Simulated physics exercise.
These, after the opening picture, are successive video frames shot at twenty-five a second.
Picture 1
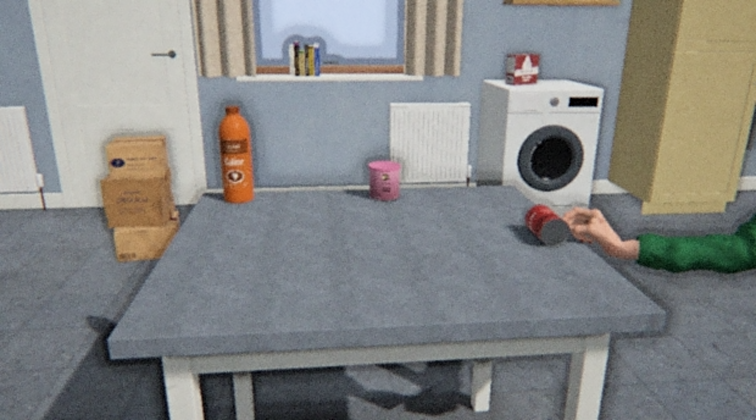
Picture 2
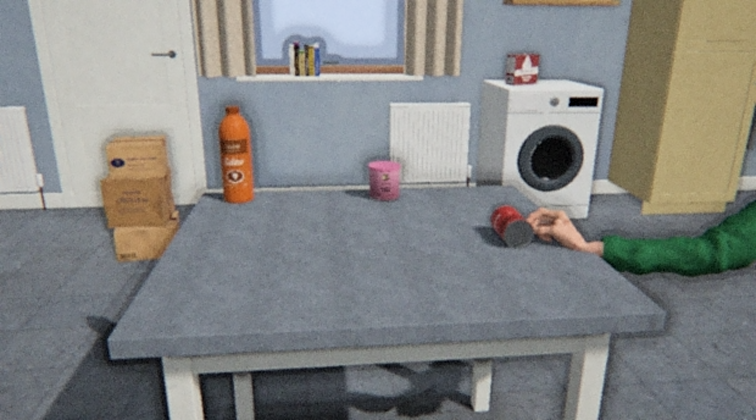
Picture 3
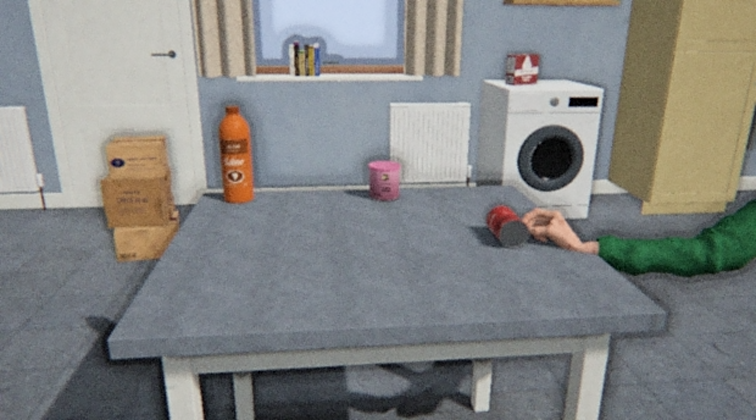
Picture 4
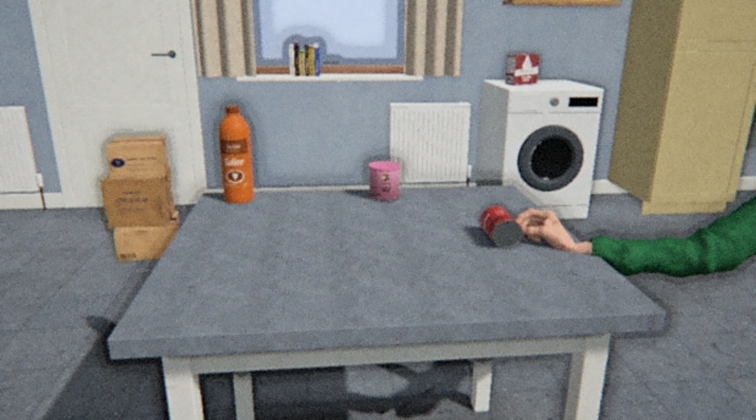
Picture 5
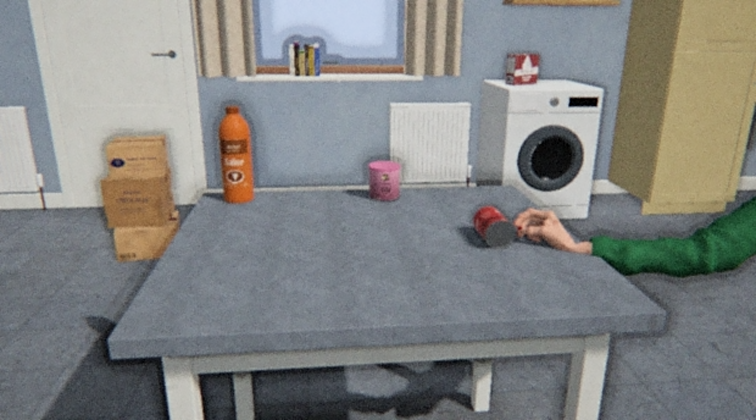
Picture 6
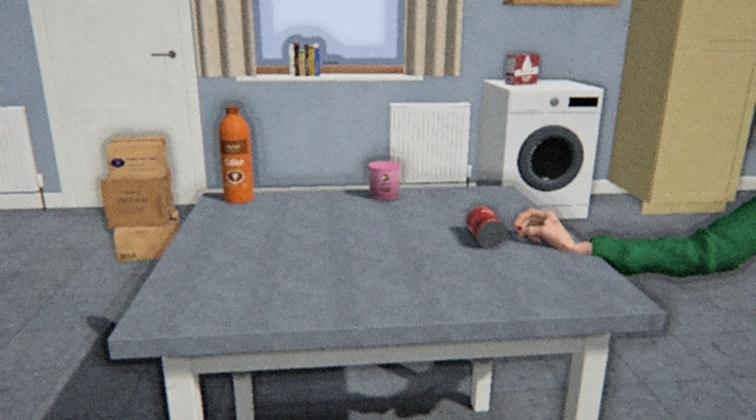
The video shows a hand in a green sleeve moving a red tin lying on its side leftward across a grey table, then the tin rolling slightly farther left, away from the fingers, while an orange bottle and pink tub stay still.
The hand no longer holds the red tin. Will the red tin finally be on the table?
Yes, it stays up there.
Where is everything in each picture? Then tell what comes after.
Under the hand; red tin (547, 225), in the first frame.
Under the hand; red tin (511, 226), in the second frame.
Under the hand; red tin (507, 226), in the third frame.
Red tin (500, 227), in the fourth frame.
Red tin (493, 227) rolled a little, in the fifth frame.
Red tin (486, 227) rolled a little, in the sixth frame.
Then, 0.10 s after the last picture, red tin rolled about its own width near (470, 228).
Then, 0.40 s after the last picture, red tin rolled well along near (429, 229).
Then, 0.60 s after the last picture, red tin rolled well along near (409, 230).
Then, 1.10 s after the last picture, red tin rolled well along near (385, 230).
At rest, moved from the start, red tin. Seen from the same camera at the end, red tin near (384, 230).
